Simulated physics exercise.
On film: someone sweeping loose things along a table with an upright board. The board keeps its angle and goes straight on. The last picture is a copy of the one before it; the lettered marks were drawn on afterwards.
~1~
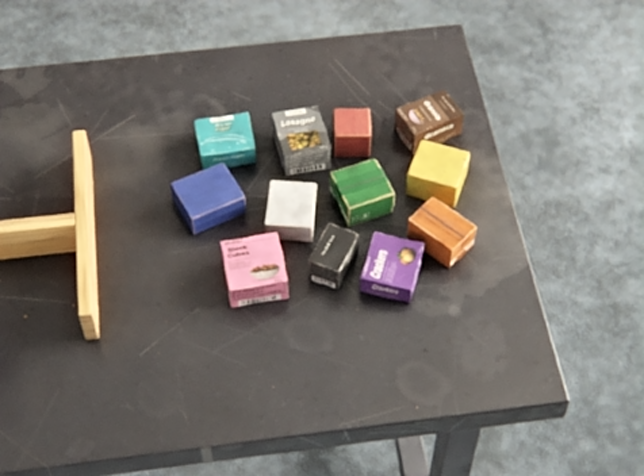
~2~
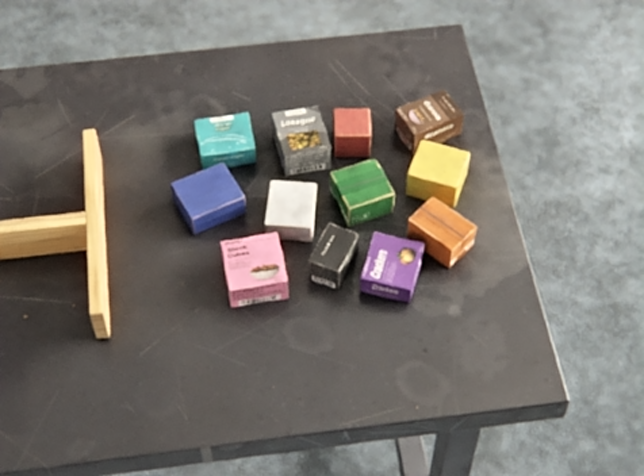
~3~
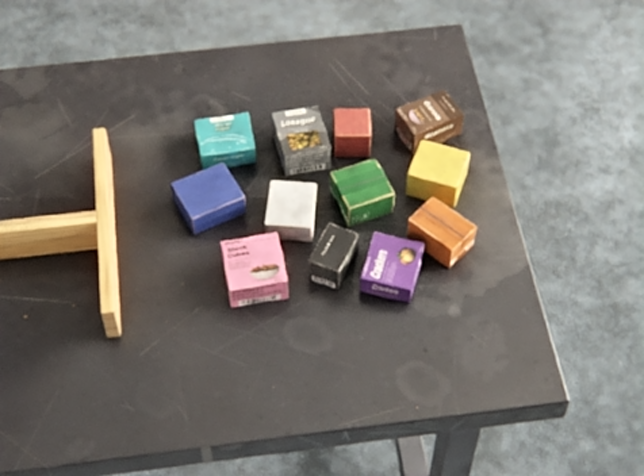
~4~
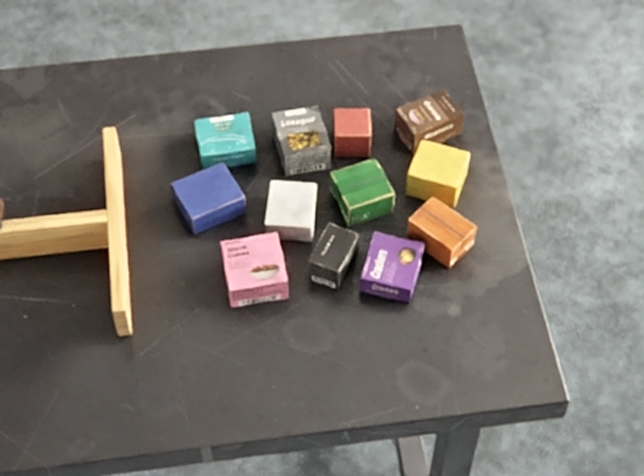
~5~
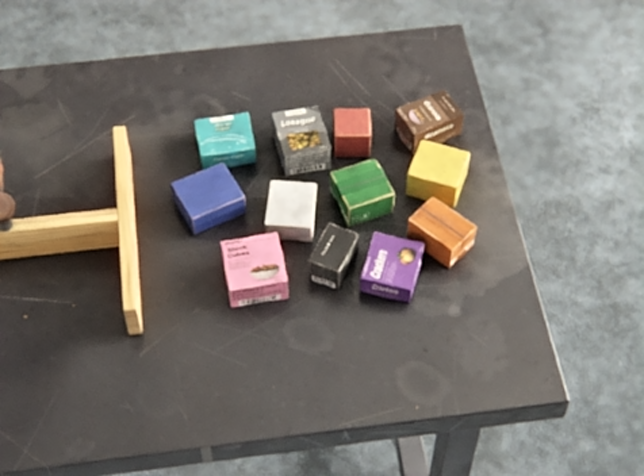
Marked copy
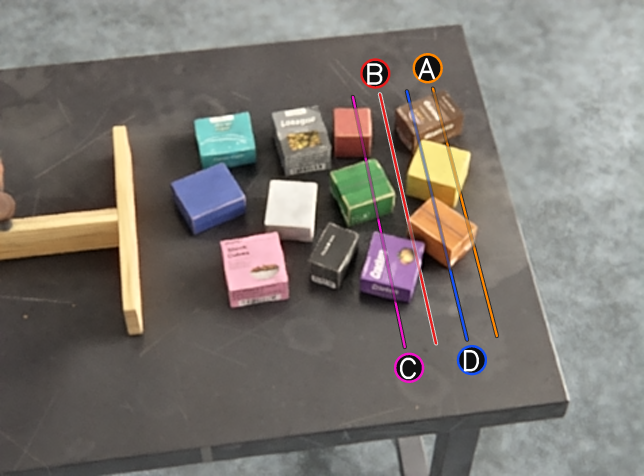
The video shows a wooden board with a handle sliding slowly a short way right across a dark table toward a cluster of colourful small boxes and blocks, which stay still, as part of a hand appears at the left edge.
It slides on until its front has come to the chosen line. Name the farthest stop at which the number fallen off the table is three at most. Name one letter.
No farther than C.
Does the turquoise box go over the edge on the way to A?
No.
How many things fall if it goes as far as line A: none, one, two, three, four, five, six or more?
By then, six or more.
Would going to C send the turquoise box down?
No.
On the marked copy, A at (463, 203); B at (406, 210); C at (377, 213); D at (435, 207).
Taking C. A third of the way, board (217, 203); turquoise box (243, 141); pink packet (260, 269).
Two thirds of the way, board (306, 193); yellow block (484, 160); brown packet (469, 124).
When it is over, board (373, 186); orange box over the edge; yellow block over the edge; three fallen.
As for the rest, A drops nine; B drops six; D drops eight.
